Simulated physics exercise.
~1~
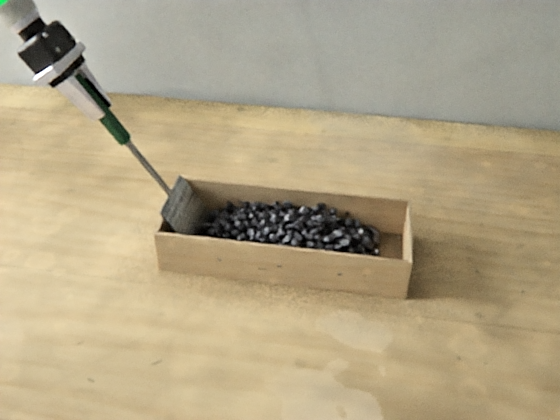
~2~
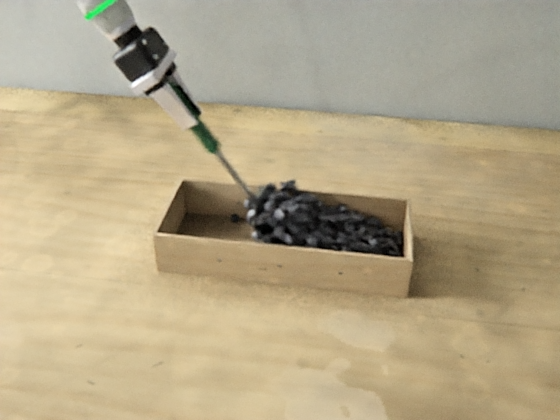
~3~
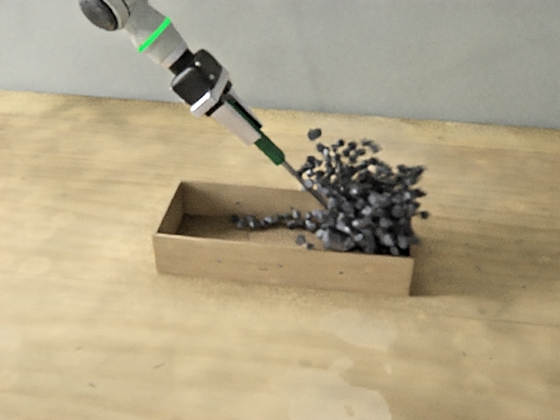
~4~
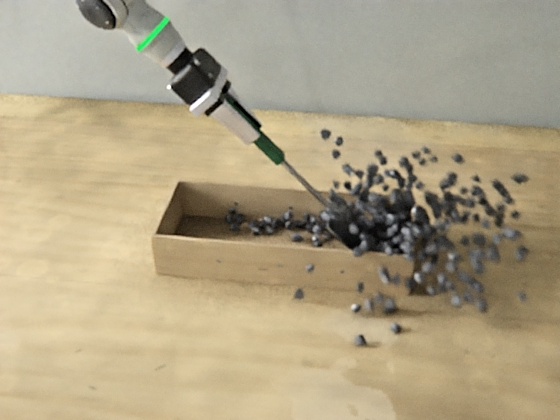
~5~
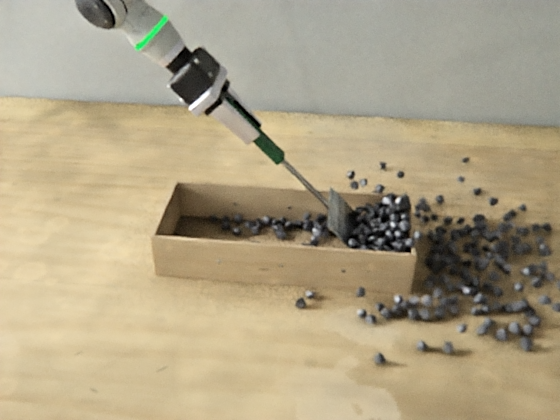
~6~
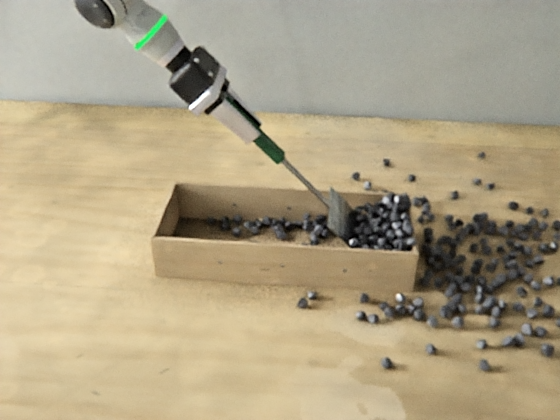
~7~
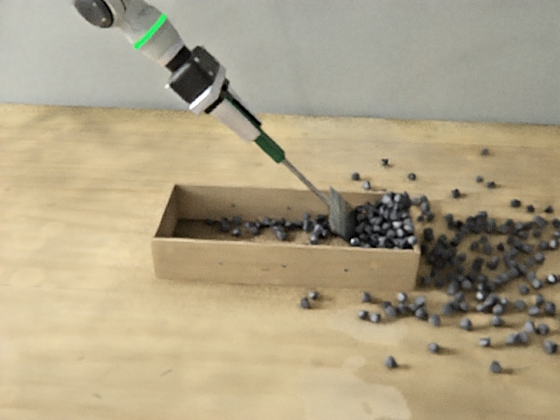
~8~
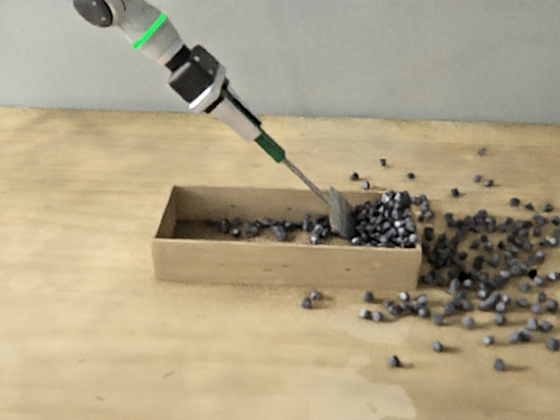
On a wooden table top, a robot arm pushes a flat blade rightward through dark pebbles in an open tray, heaping them at the right end until many fly over the wall and scatter across the table, while the rest stay in the tray beside the stopped blade.
